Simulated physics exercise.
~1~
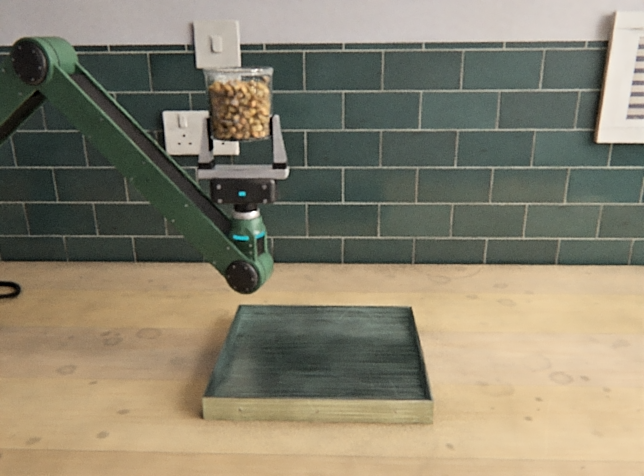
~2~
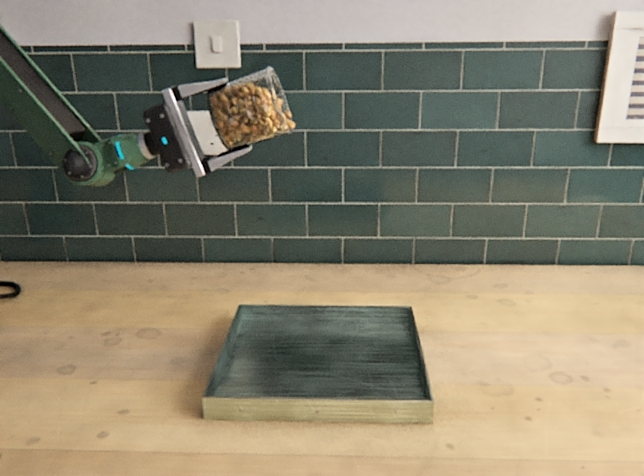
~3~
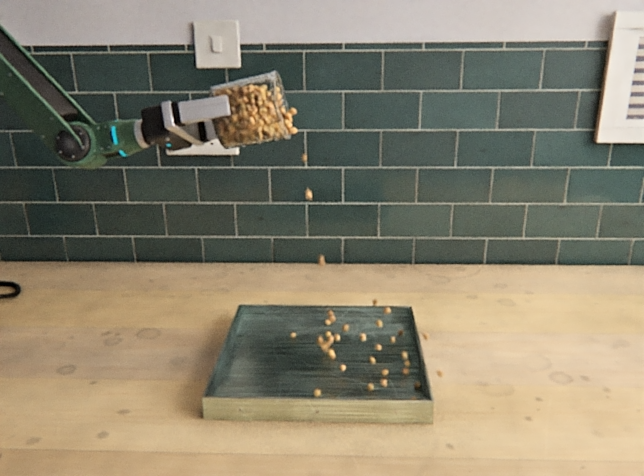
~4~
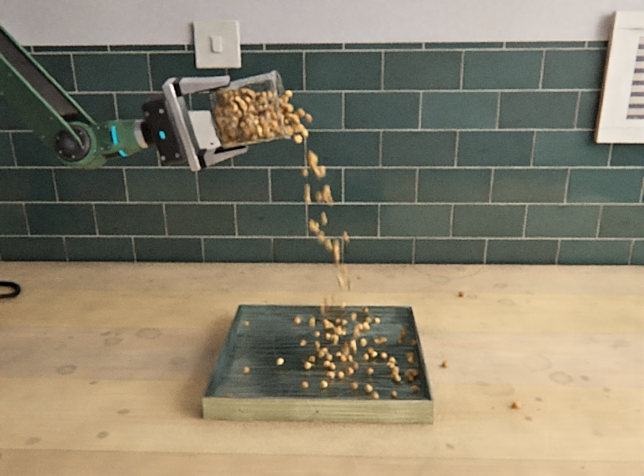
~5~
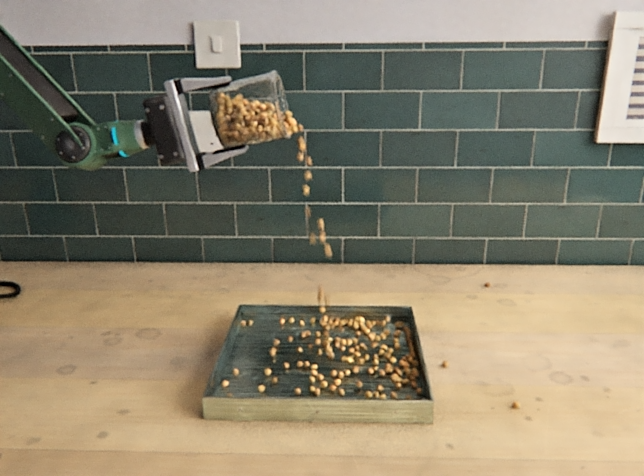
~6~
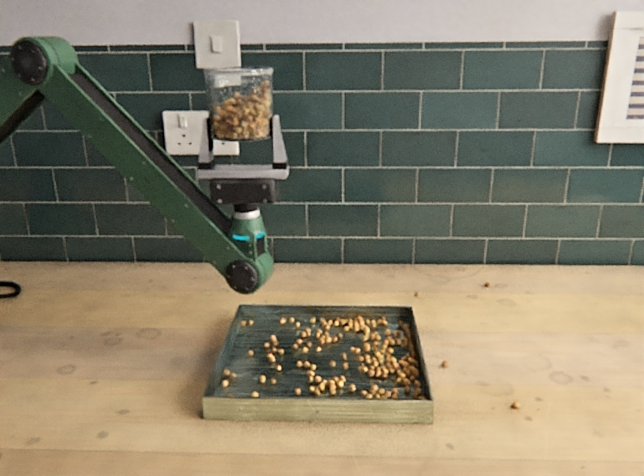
The clip shows a green robot arm holding a clear tumbler of dried chickpeas above a wooden tray, tipping it to the right so chickpeas spill into the tray and a few land on the table, then returning it upright, still partly full.
